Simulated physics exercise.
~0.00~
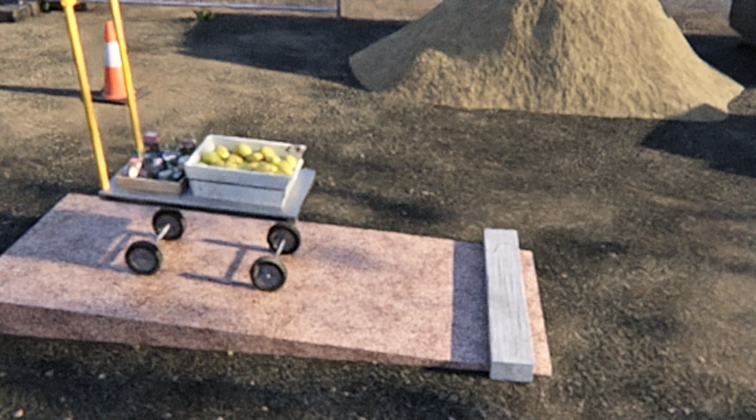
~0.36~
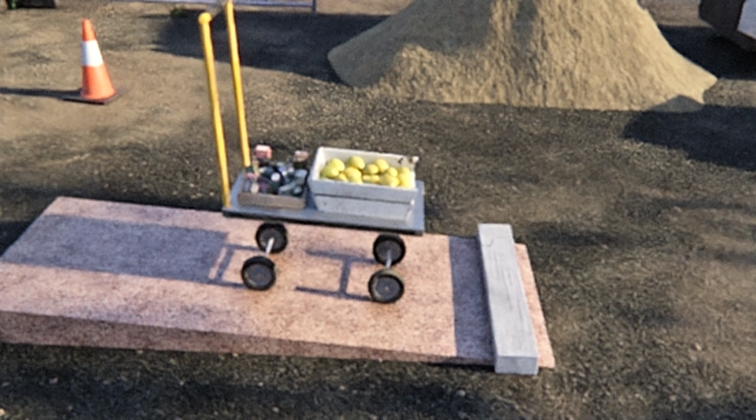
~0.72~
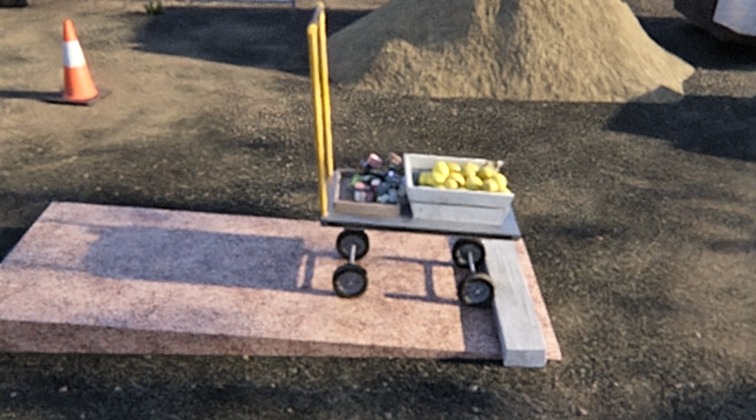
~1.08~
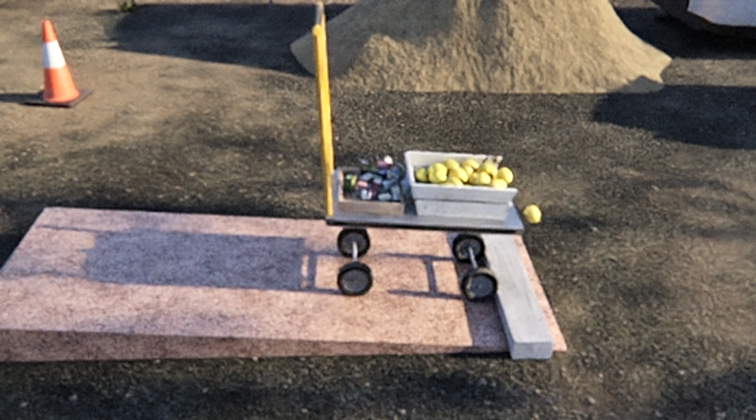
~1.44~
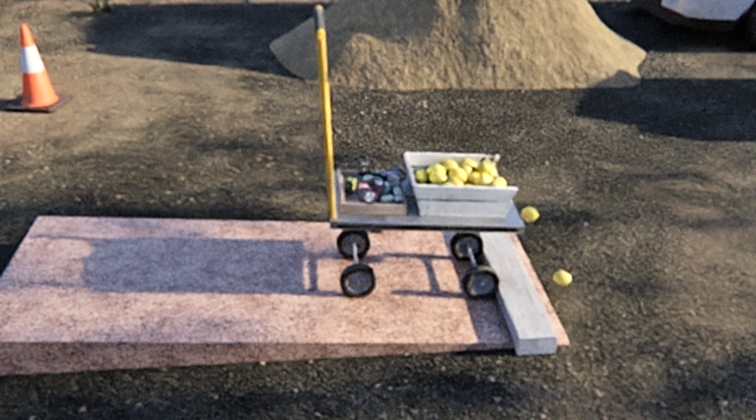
A trolley rolls right down a ramp, stops at the kerb and sheds two yellow balls.
